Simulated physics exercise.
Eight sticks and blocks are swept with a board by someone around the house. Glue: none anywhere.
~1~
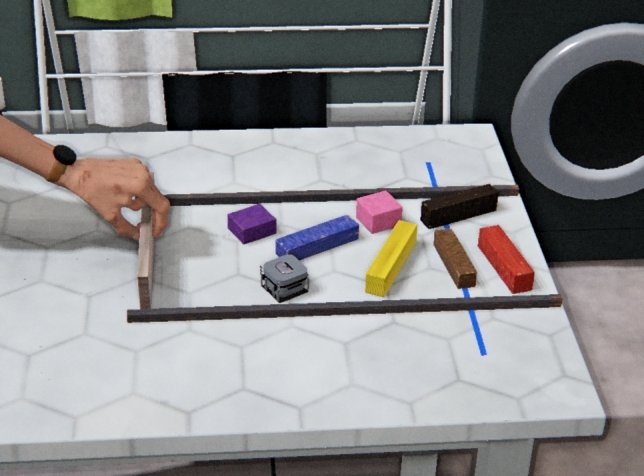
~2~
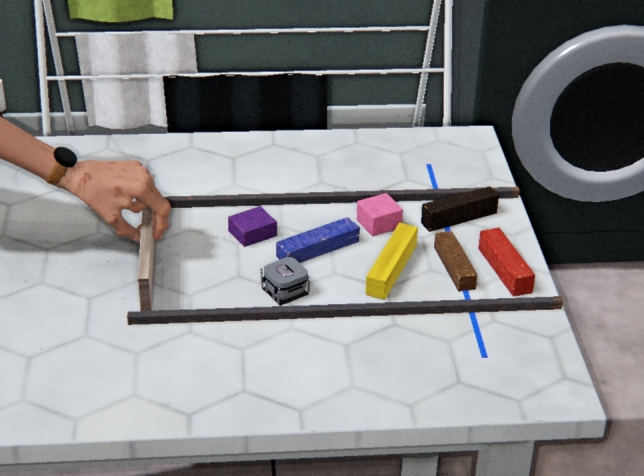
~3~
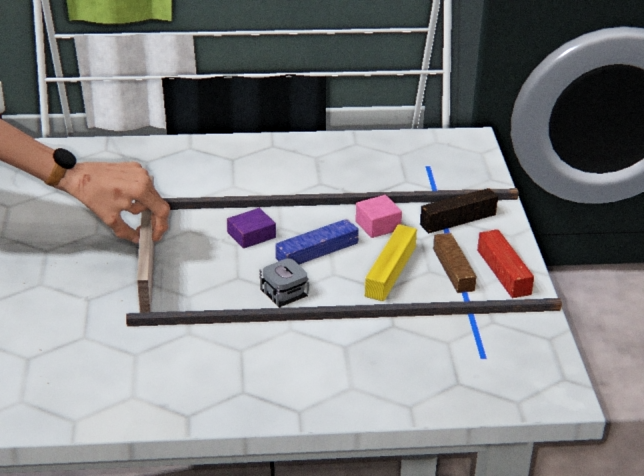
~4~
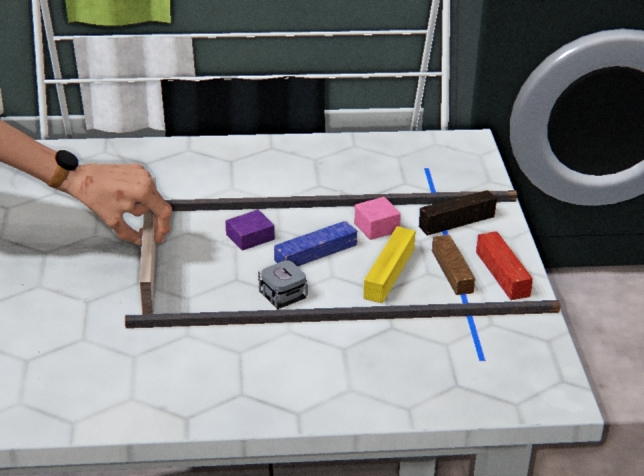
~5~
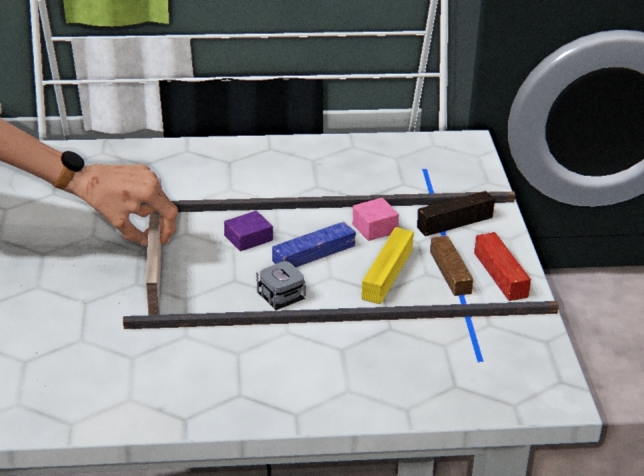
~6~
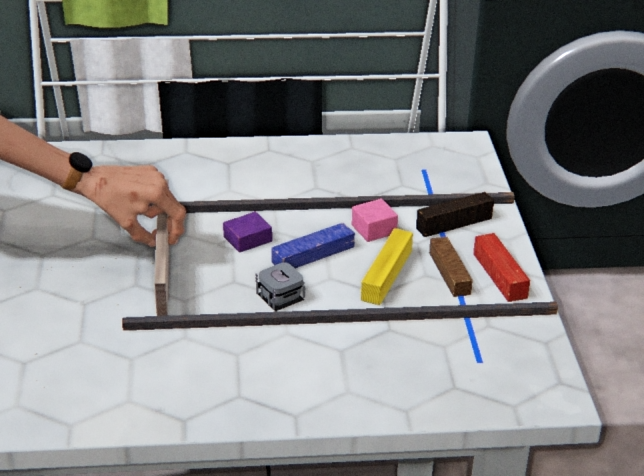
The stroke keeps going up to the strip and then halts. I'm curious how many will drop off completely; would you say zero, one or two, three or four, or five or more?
Watch it: Hardly any - one or two - go plunging down.
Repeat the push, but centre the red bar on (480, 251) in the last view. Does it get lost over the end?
That red bar heads down.
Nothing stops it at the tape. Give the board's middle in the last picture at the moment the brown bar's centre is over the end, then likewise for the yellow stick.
The middle is at (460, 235) when it's the brown bar, and at (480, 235) when it's the yellow stick.
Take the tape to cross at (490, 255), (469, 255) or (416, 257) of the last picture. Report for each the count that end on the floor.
Tallies in the order given: 4, 3, 0.
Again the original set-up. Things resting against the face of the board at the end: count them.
It is in contact with 4.
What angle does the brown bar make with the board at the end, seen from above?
Roughly 15° out of line.
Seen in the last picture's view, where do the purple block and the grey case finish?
Around (462, 228) and around (481, 287).
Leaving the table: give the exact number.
Result - number fallen: 1.
A little later, none off yet; red bar at rest near (501, 267); black bar at rest near (455, 214); brown bar at rest near (450, 266).
Next, none off yet; red bar at rest near (501, 267); black bar at rest near (455, 214); brown bar moving near (460, 267).
When it is over, the number that fall off is one or two; down, red bar.
